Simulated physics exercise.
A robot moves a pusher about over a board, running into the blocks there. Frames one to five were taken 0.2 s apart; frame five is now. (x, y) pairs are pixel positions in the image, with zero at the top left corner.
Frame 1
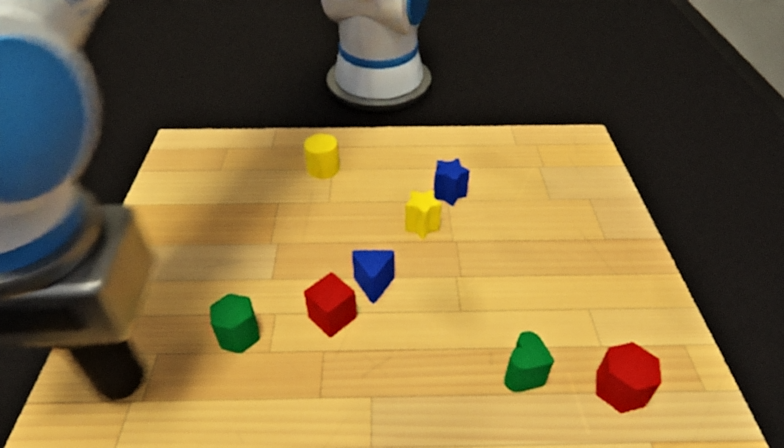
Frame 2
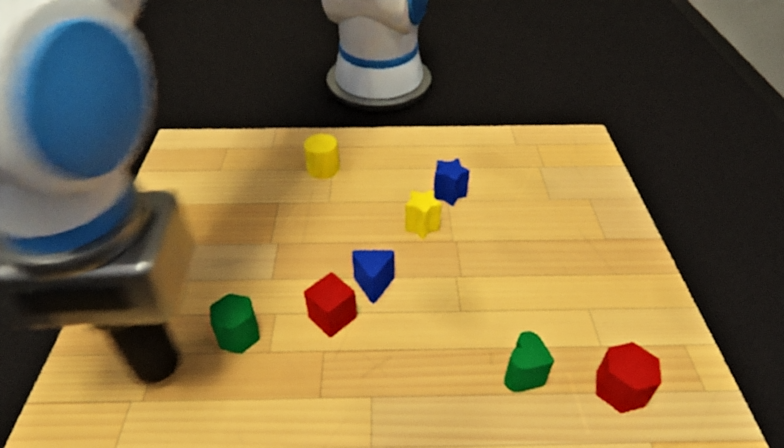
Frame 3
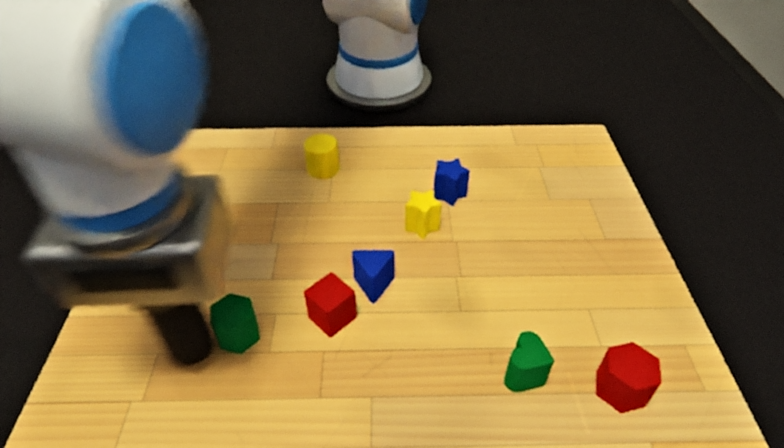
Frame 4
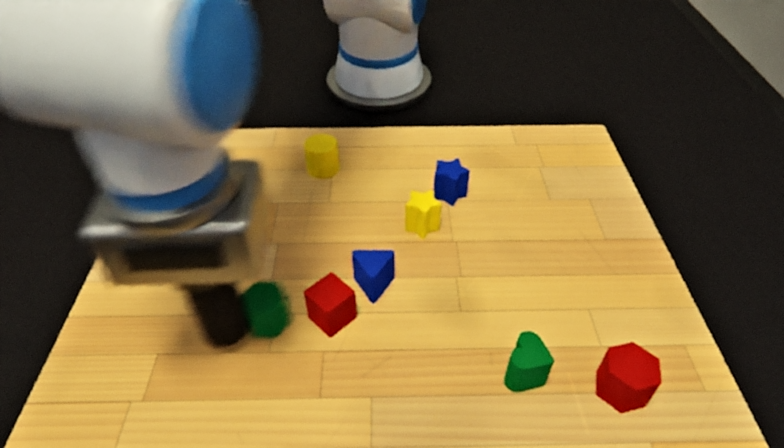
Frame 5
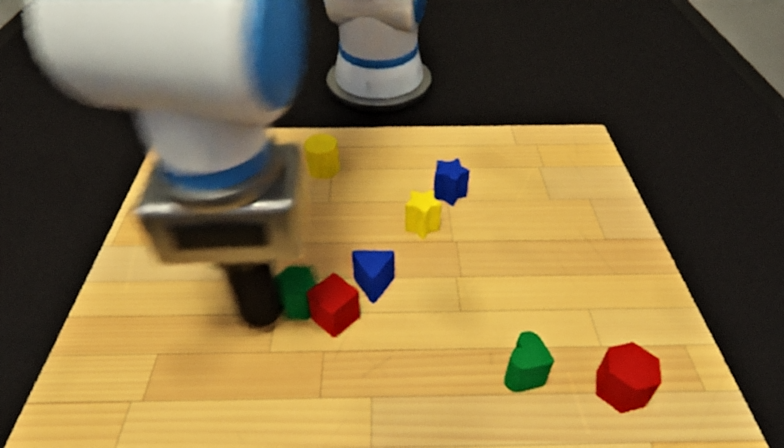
A robot arm moves right and pushes the green hexagon against the red block.
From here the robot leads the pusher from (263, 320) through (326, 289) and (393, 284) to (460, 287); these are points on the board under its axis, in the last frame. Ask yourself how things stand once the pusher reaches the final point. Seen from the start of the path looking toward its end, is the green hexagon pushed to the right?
No, that is not what happens.
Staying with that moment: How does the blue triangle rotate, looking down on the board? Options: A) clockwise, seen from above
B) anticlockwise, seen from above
B (anticlockwise, seen from above)
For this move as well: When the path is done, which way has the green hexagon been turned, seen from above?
The twist is anticlockwise.
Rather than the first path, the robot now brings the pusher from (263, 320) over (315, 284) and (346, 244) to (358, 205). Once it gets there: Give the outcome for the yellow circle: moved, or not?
It gets no push and keeps its place.
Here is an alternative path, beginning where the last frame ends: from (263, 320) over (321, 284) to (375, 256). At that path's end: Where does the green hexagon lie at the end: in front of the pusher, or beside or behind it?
At that point it is up front.
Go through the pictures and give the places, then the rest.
Pusher tip (121, 379); block tops, green hexagon (230, 310); red square block (329, 291); blue triangle (373, 259); yellow star-shaped block (423, 200), in the first picture.
Pusher (156, 363); blocks unchanged, in the second picture.
Pusher (192, 346); blocks unchanged, in the third picture.
Pusher (226, 328); green hexagon (263, 296), in the fourth picture.
Pusher (260, 310); green hexagon (296, 279); red square block (333, 292); blue triangle (373, 259); yellow star-shaped block (423, 200), in the fifth picture.
What follows on the original path. One third of the way, pusher (325, 280); green hexagon (357, 246); red square block (340, 293); blue triangle (388, 252), turned 55° clockwise.
Two thirds of the way, pusher (394, 275); green hexagon (393, 230), turned 60° anticlockwise; red square block (343, 294), turned 20° clockwise; blue triangle (429, 250), turned 30° clockwise.
At the end, pusher (462, 277); green hexagon (393, 230), turned 60° anticlockwise; red square block (343, 294), turned 20° clockwise; blue triangle (483, 240), turned 25° anticlockwise; yellow star-shaped block in place.
